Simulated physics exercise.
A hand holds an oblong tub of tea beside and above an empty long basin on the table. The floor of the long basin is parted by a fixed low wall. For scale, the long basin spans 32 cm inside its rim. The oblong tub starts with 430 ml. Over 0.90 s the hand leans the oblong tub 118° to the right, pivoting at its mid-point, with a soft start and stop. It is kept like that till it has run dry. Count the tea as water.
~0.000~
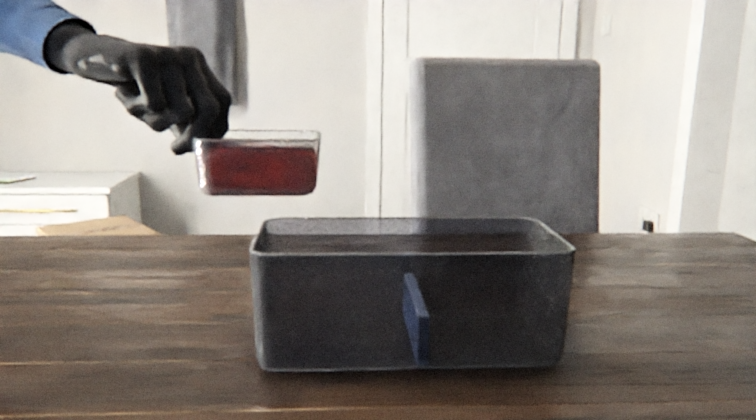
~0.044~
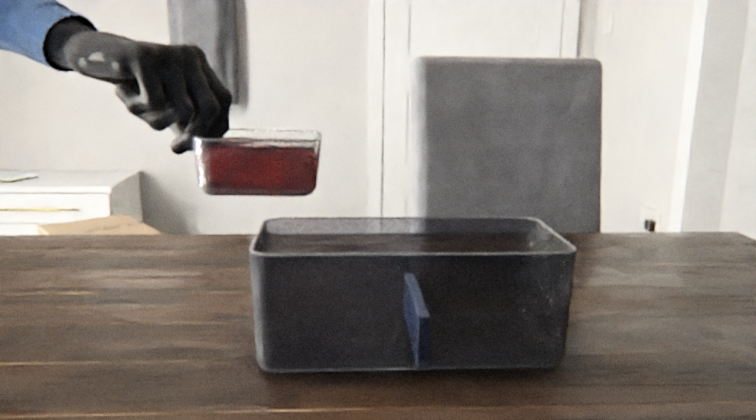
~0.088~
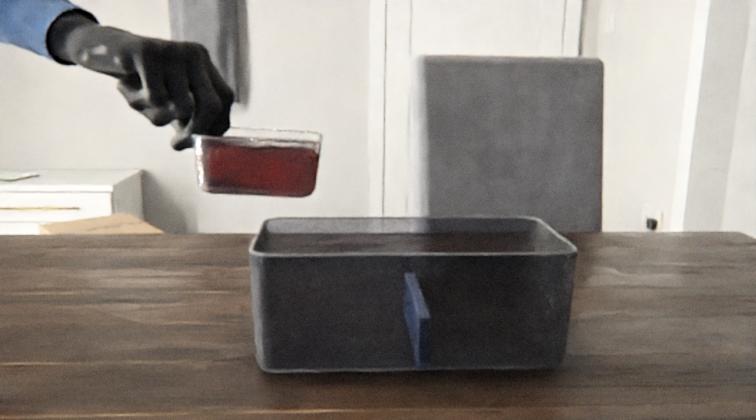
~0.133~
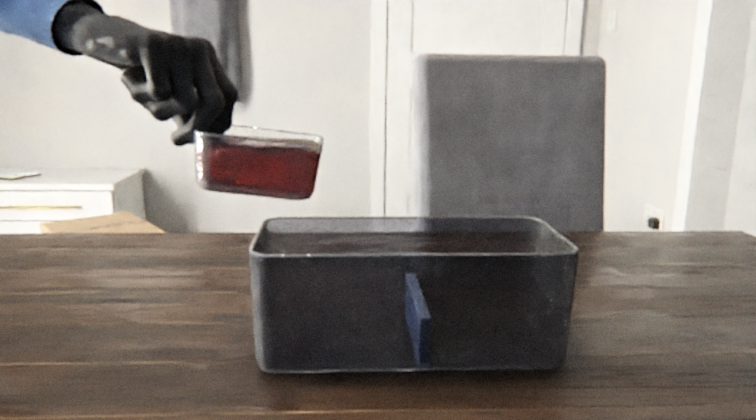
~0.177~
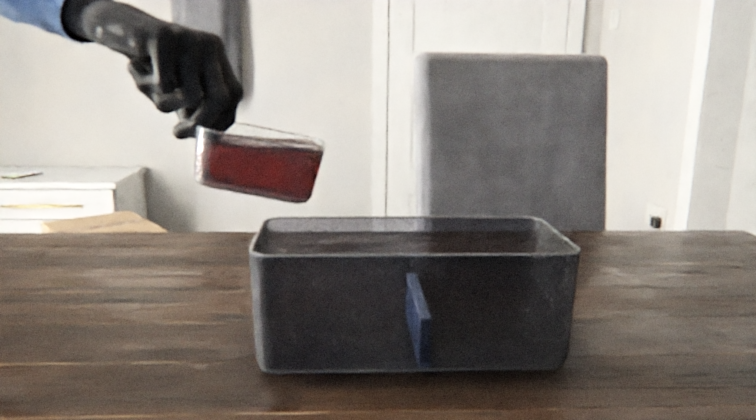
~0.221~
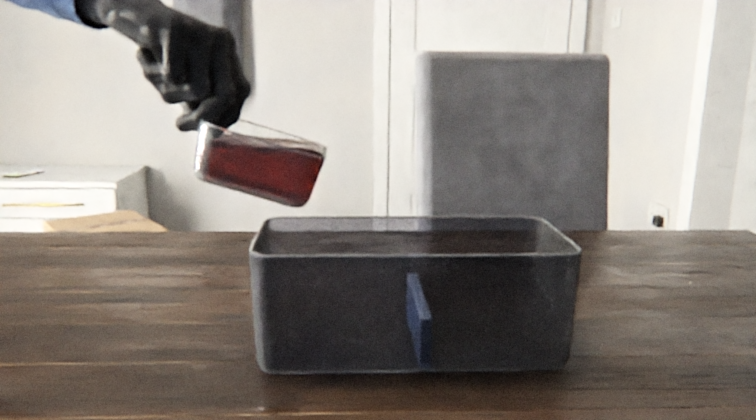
Small clear tub of dark red liquid tilting gently to the right in a dark hand above an empty long basin on a wooden table.
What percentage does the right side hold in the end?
About 2 per cent.
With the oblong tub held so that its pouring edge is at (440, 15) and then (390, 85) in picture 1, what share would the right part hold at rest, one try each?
In turn about 95 and 75 per cent.
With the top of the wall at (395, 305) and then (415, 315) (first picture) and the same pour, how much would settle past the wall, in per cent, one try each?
First 10, then 10 per cent.
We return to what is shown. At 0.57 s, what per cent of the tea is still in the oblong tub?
Some 20 per cent.
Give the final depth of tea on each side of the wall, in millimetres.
Some 20 mm on the left and 0 mm on the right.
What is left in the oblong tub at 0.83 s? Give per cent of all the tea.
Near 1 in a hundred.
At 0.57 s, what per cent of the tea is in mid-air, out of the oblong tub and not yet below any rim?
About 24 per cent.
By 0.57 s the tilt is 84° and 20 per cent is still to pour, 55 is left of the wall and 0 right of it.
By 0.83 s the tilt is 116° and 1 per cent is still to pour, 96 is left of the wall and 2 right of it.
By 1.11 s the tilt is 118° and 0 per cent is still to pour, 97 is left of the wall and 2 right of it.
By 1.40 s the tilt is 118° and 0 per cent is still to pour, 97 is left of the wall and 2 right of it.
At rest 97 per cent lies left of the wall, 2 right of it and 0 outside.
